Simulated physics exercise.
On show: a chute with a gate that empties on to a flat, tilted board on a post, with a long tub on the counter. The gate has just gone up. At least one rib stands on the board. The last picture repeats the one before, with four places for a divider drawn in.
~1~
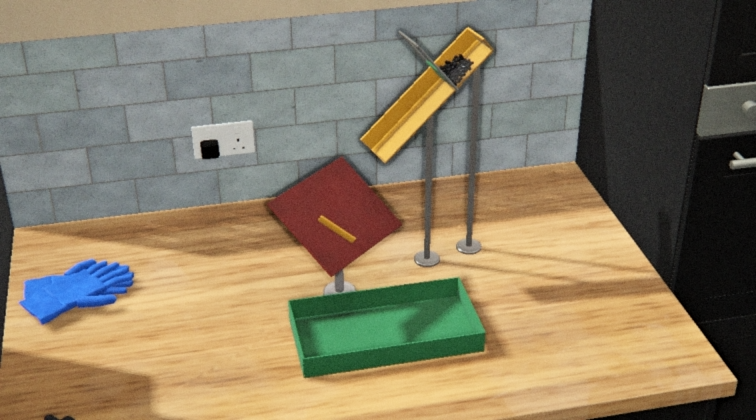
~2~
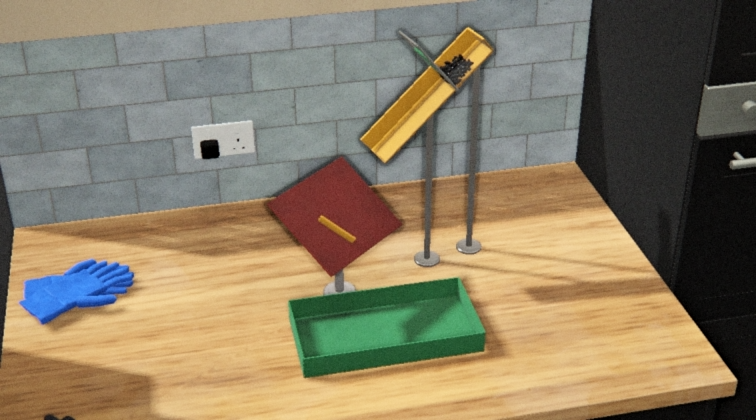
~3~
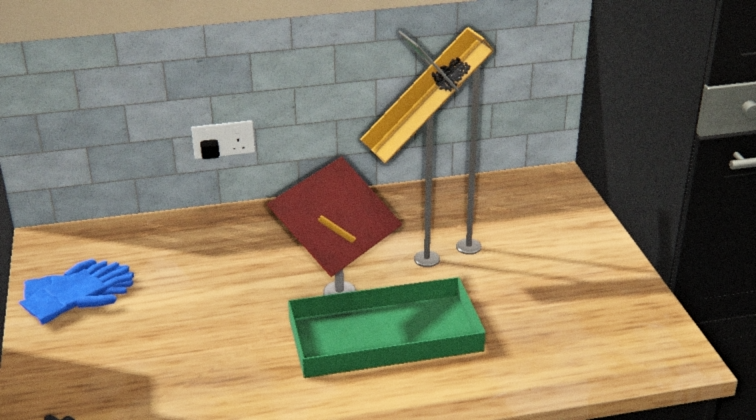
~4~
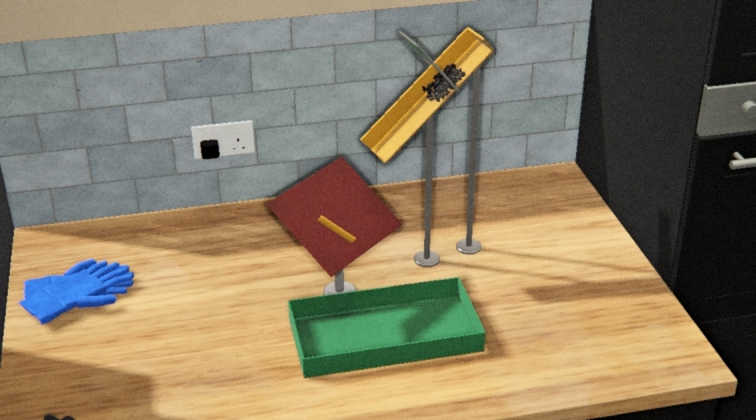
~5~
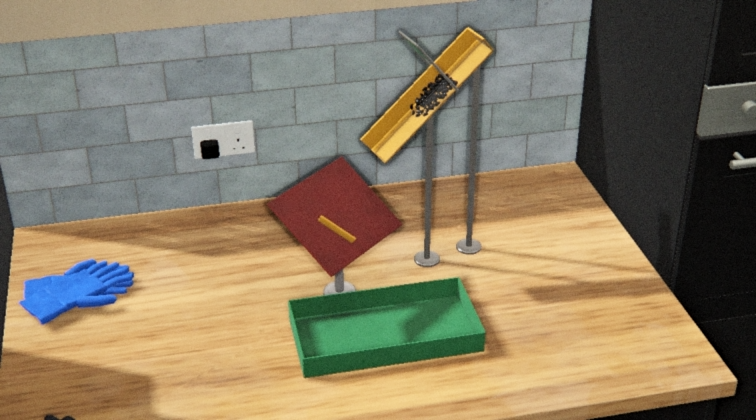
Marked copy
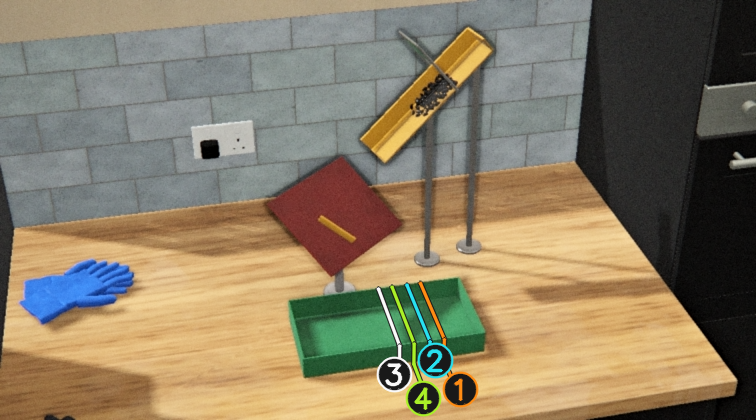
Black beans slide down and leftward in a steep yellow chute raised on two thin posts above a wooden kitchen counter, seen from slightly above by a still camera. A dark red tilted board with a short orange rib stands below, behind an empty green tub, with blue gloves at left and a socket on the grey tiled wall. The beans start bunched by the raised gate, then spread into a looser patch around the chute's middle.
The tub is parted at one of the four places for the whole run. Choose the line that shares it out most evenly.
Line 4.
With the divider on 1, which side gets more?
The left side.
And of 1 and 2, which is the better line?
Here it is line 2.
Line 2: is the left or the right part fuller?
More lands on the left.
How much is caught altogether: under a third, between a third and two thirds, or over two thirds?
Over two thirds.
On the marked copy, line 1 crosses the front rim at (444, 338); line 2 crosses the front rim at (429, 340); line 3 crosses the front rim at (399, 345); line 4 crosses the front rim at (413, 343).
With 1, of what is caught, almost all on the left of the divider, just a few on the right.
With 2, of what is caught, the larger part on the left of the divider, about a tenth on the right.
With 3, of what is caught, about a tenth on the left of the divider, almost all on the right.
With 4, of what is caught, roughly half on the left of the divider, roughly half on the right.
